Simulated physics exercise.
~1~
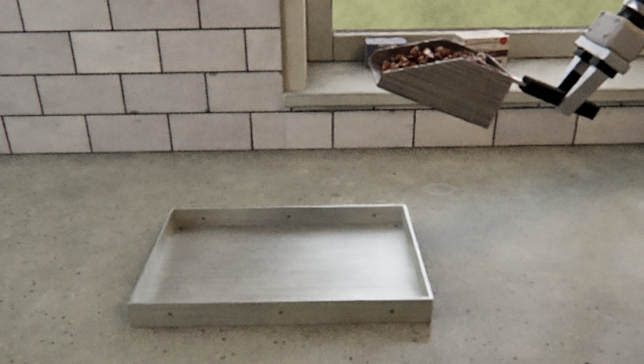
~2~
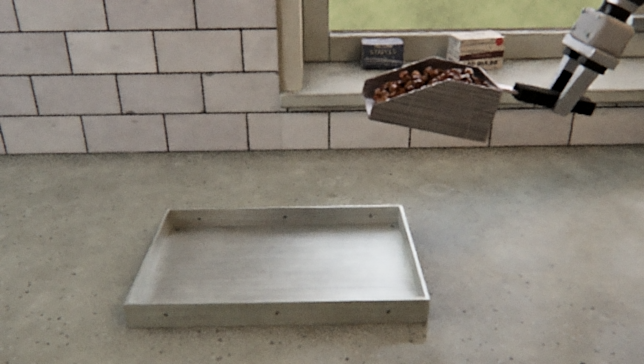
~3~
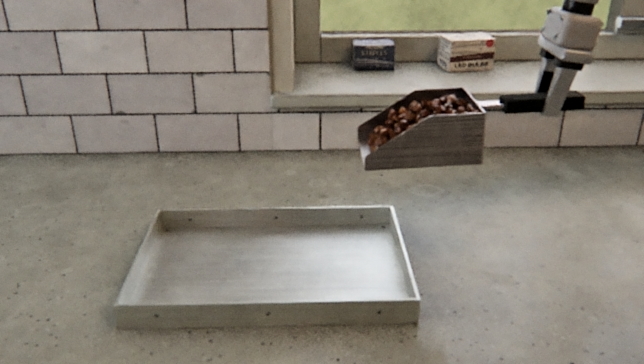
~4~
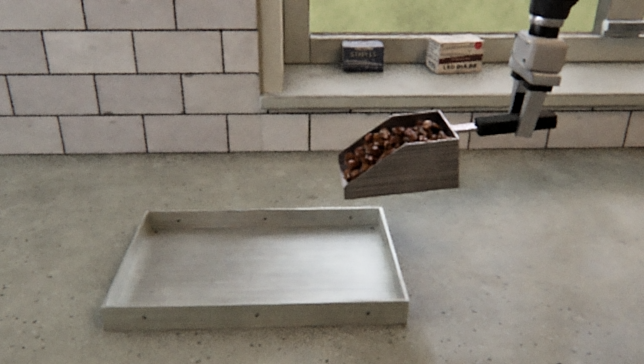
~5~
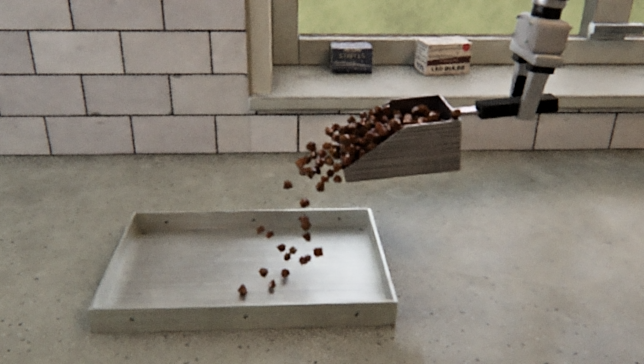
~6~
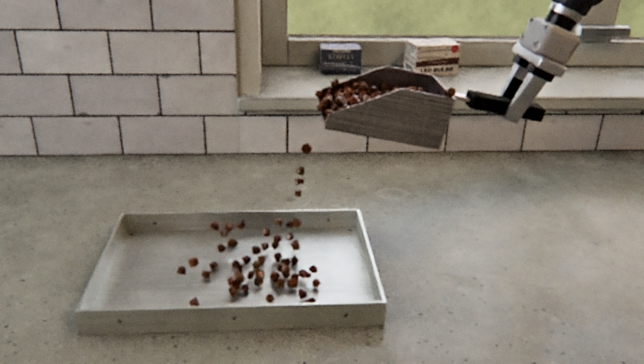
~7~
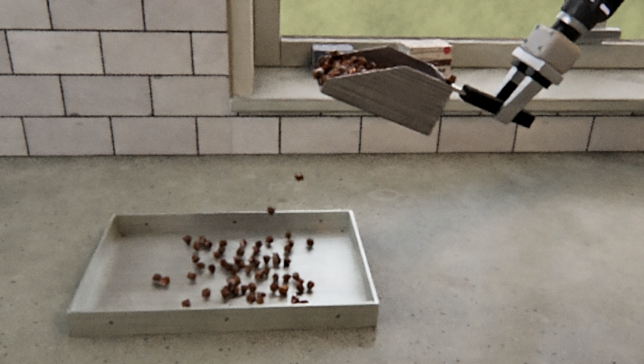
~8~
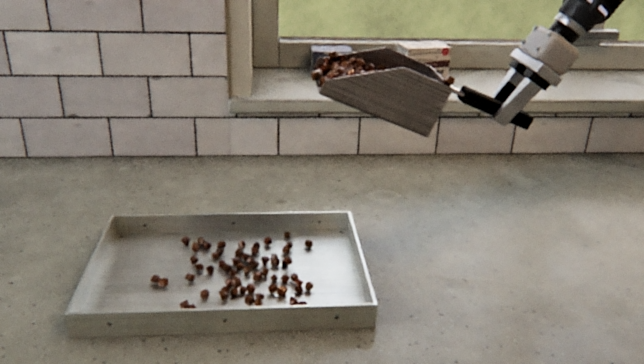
A metal scoop heaped with small reddish-brown pellets hangs from a grey and black robotic gripper at the upper right, above a grey countertop. A shallow, empty silver tray rests at the lower left, with white tiles and a windowsill holding two small boxes behind, as the view drifts slightly right. The arm lowers the scoop while levelling it, then tips its open front forward, and pellets spill into the tray. It lifts and tilts the scoop back, the last few pellets dropping. Finally the scoop stays still, mostly loaded, above the scattered pellets in the tray.
